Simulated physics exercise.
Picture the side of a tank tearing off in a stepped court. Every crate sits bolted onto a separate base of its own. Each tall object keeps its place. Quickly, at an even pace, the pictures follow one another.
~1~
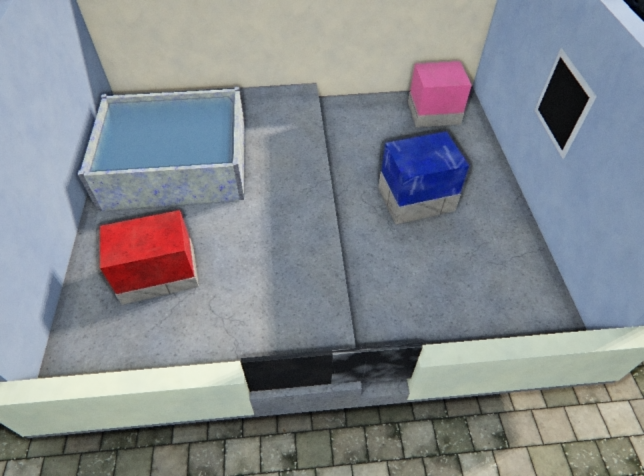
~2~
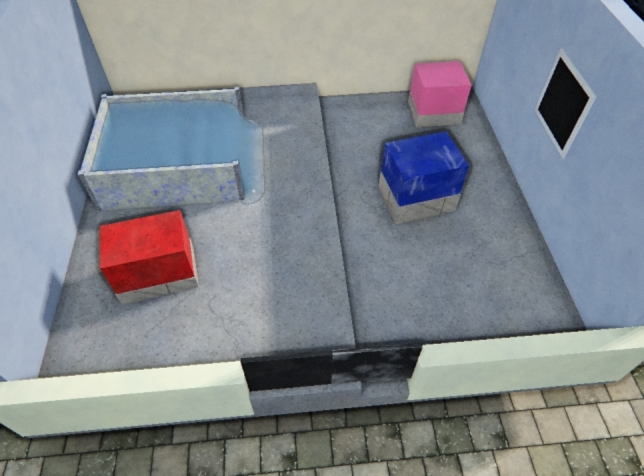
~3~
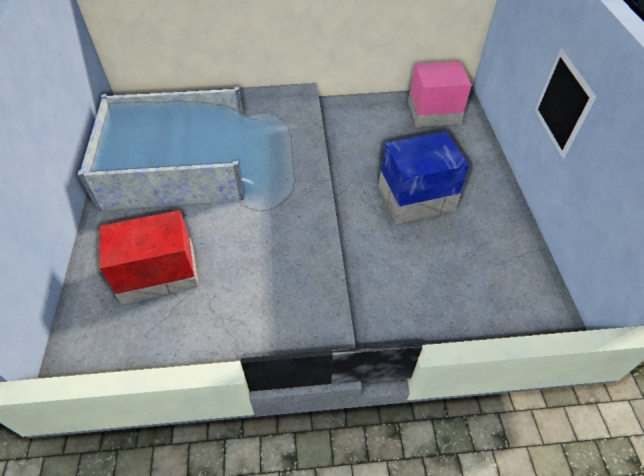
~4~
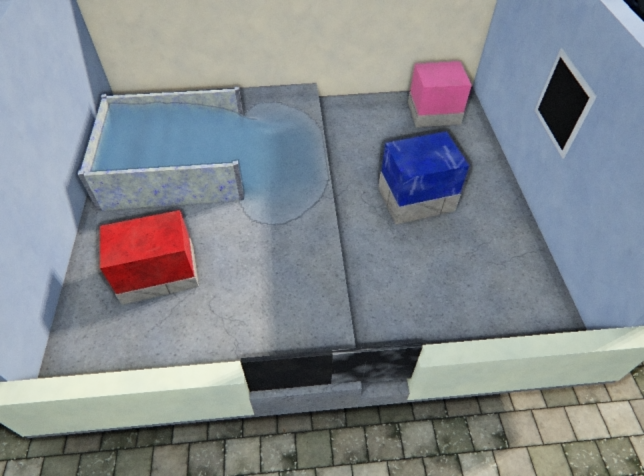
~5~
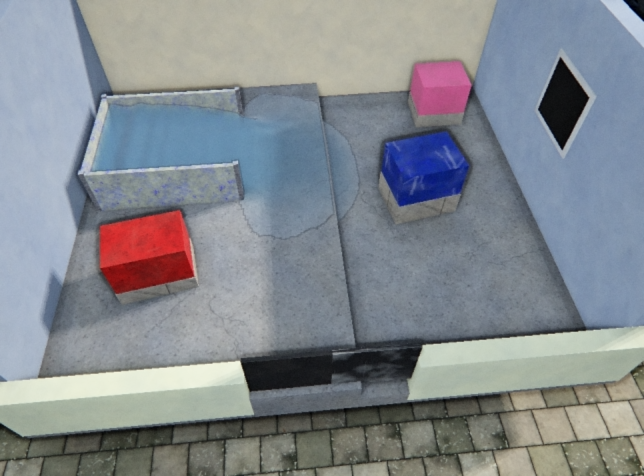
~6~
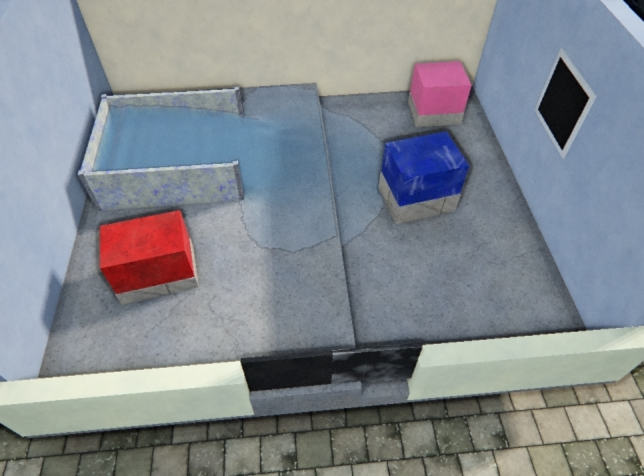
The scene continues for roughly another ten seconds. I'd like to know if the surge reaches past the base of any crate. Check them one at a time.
Blue crate: High enough; pink crate: Too low; red crate: High enough.
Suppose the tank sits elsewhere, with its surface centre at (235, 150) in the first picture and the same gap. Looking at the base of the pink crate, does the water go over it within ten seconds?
The pink crate is flooded.
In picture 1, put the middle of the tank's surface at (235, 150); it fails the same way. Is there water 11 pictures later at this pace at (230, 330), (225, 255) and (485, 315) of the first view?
First unwetted; next unwetted; last drenched.
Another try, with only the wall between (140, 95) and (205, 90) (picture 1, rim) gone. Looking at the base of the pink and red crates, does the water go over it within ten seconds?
My take: The pink one stays clear, while the red one stays clear.
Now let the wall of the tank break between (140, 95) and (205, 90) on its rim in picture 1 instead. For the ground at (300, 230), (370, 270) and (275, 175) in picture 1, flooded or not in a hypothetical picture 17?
Taking them in turn, I get left untouched, then left untouched, then left untouched.
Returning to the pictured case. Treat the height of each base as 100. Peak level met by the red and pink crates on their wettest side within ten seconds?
Roughly 0 per cent for the first, 130 per cent for the second.
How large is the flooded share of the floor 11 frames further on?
Estimated share: About 50 %.
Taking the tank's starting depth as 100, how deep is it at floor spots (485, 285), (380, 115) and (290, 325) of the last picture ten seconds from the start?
Readings in order: Around 16, 10 and 0 %.
A moment on, water covers 40 % of the floor; the blue crate water round its plinth, the pink crate water round its plinth, the red crate not reached.
Next, water covers 50 % of the floor; the blue crate water round its plinth, the pink crate water round its plinth, the red crate not reached.
Then, water covers 60 % of the floor; the blue crate water round its plinth, the pink crate water round its plinth, the red crate not reached.
Later, water covers 60 % of the floor; the blue crate water round its plinth, the pink crate water round its plinth, the red crate not reached.
In the end, water covers 60 % of the floor; the blue crate stayed above the water, the pink crate was topped, the red crate stayed above the water.
